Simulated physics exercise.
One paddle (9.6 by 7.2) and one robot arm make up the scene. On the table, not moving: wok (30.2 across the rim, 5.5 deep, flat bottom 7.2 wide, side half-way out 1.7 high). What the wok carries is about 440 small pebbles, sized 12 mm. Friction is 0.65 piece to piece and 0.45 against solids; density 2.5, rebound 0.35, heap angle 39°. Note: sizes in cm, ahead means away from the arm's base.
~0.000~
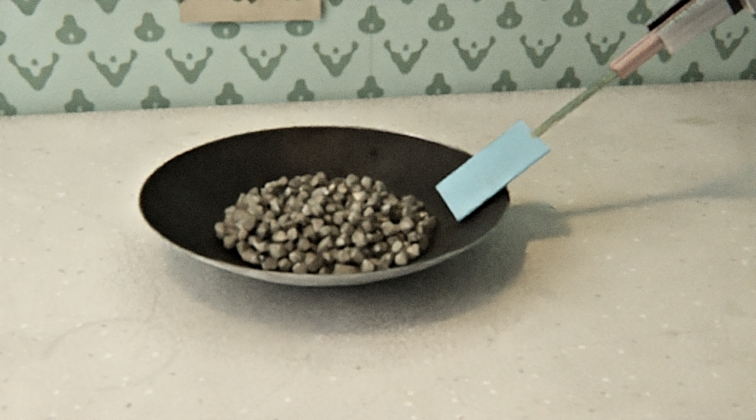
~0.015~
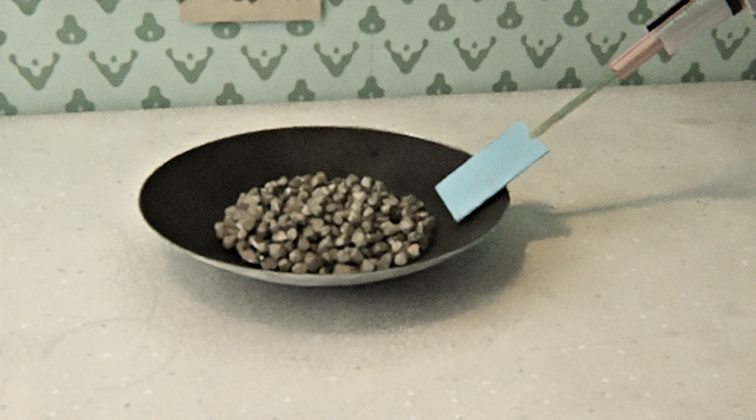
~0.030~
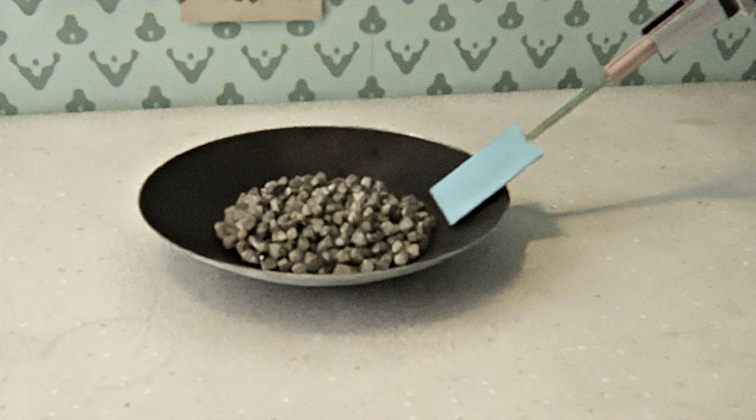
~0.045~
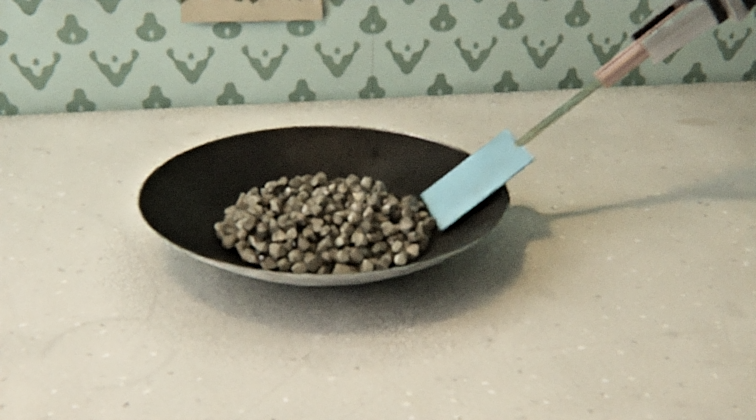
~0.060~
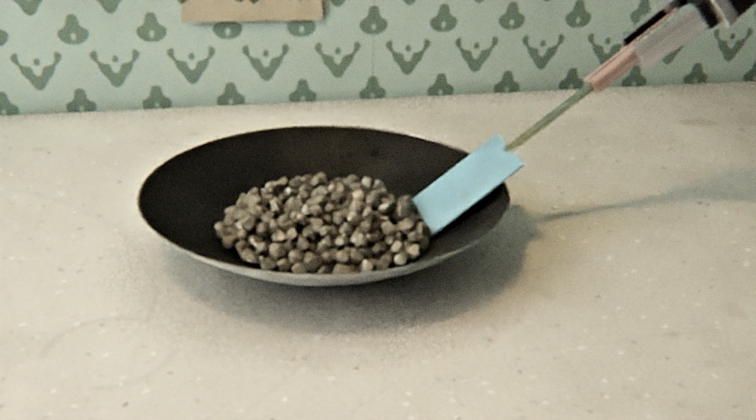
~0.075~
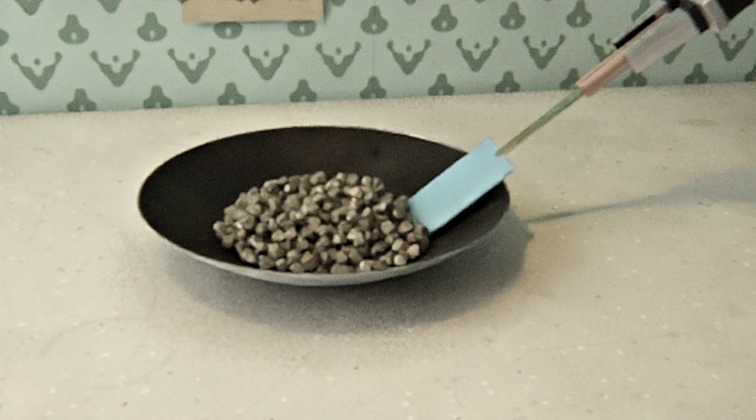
A robot arm lowers a light blue paddle leftward against small pebbles in a dark wok.
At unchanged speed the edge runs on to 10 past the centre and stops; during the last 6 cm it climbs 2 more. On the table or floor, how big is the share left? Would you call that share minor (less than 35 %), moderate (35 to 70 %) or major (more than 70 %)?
I would call it minor.
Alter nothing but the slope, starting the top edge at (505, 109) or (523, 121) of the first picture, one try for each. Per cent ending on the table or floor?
First try around 25 percent, second around 25 percent.
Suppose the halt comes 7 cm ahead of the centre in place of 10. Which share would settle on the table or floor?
Changed stop: Approx. 5 %.
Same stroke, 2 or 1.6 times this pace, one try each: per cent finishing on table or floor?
I'd expect close to 45 and then close to 35 percent.
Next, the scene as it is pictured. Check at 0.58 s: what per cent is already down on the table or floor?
About 25 per cent.
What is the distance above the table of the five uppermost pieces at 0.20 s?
They are near 5 cm up.
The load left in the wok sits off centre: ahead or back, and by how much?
The balance point lies close to 5.5 cm ahead.
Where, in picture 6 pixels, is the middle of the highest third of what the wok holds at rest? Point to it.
Close to pixel (187, 196).
After 0.20 s, sloping 38°, highest piece 6 above the table; 443 in the wok.
After 0.32 s, sloping 38°, highest piece 8 above the table; 441 in the wok, 2 on the blade or in flight.
After 0.58 s, sloping 38°, highest piece 7 above the table; 332 in the wok, 106 on the table or floor, 5 on the blade or in flight.
After 1.63 s, sloping 38°, highest piece 7 above the table; 331 in the wok, 112 on the table or floor.
In the end, 331 in the wok, 112 on the table or floor. That is 25 % on the table or floor.
